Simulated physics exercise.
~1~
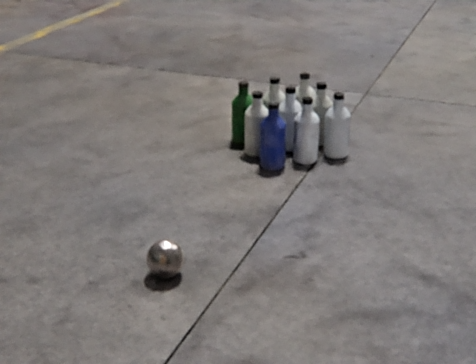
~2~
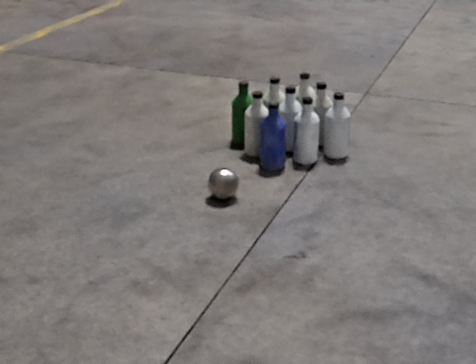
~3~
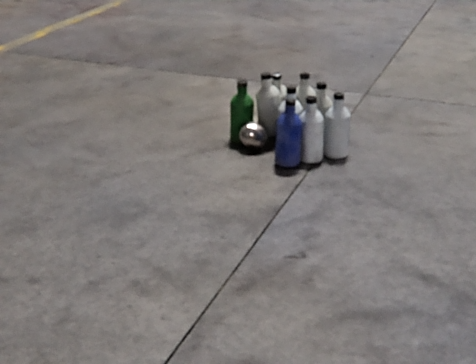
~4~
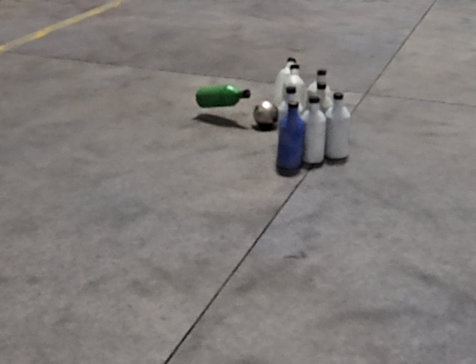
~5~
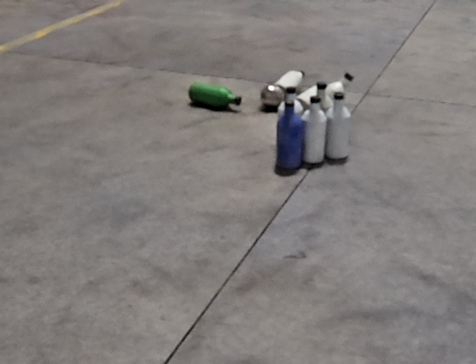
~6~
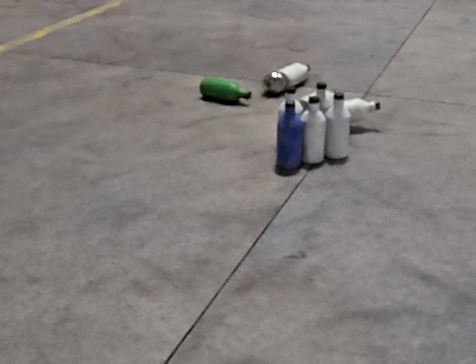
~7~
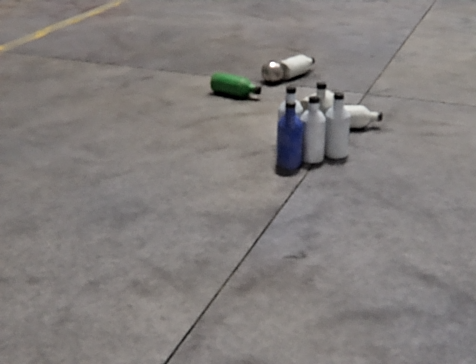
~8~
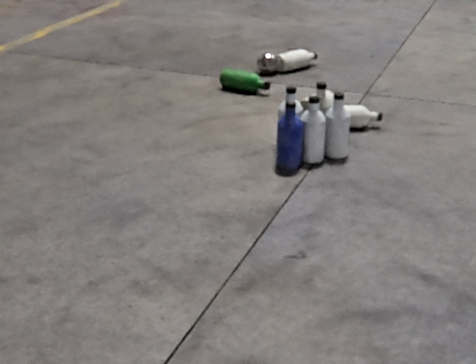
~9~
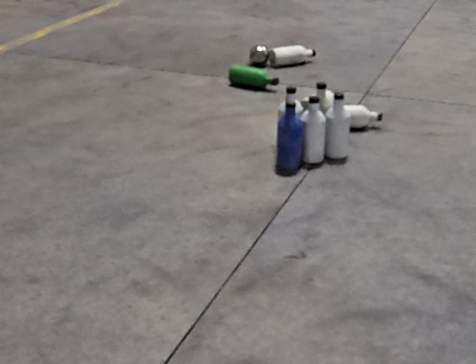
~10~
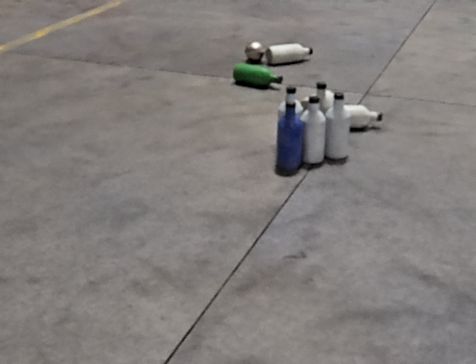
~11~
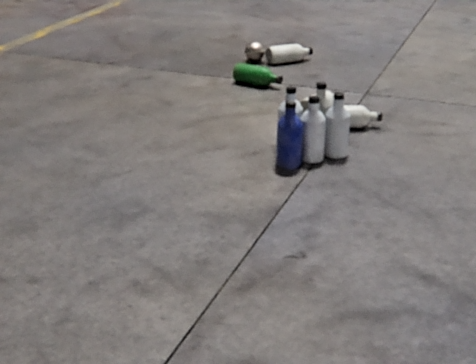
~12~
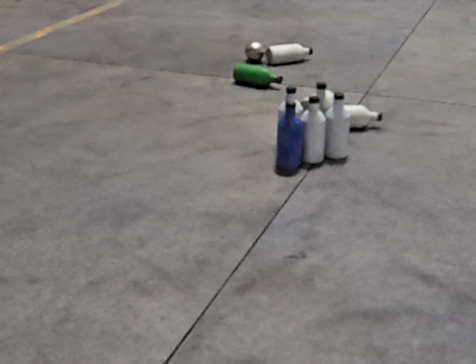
Capped bottles standing on a concrete floor as a steel ball rolls in, toppling the green one and some white ones, blue staying upright.
